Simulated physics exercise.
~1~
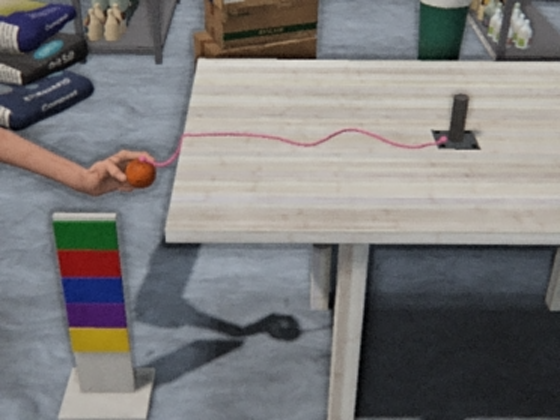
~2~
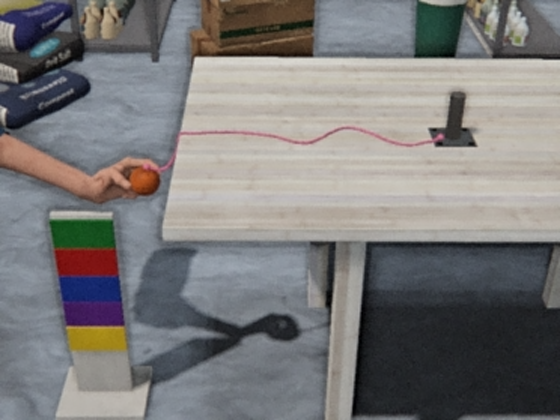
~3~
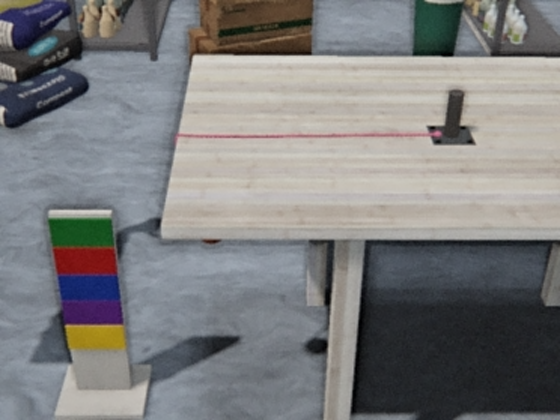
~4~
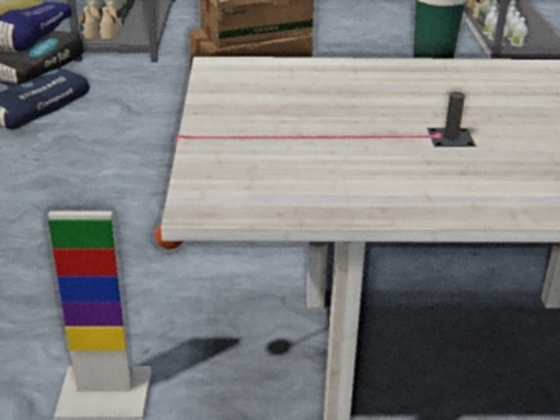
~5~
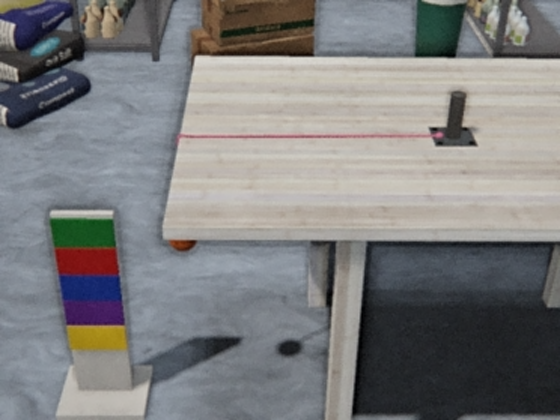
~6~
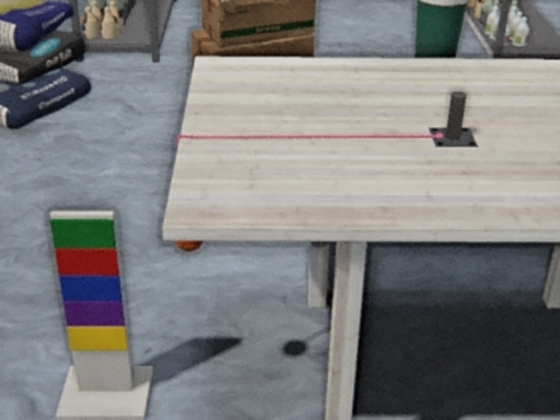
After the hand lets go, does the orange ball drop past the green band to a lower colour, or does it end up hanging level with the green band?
It ends up hanging level with the green band, held by the cord that stretches straight across the tabletop.
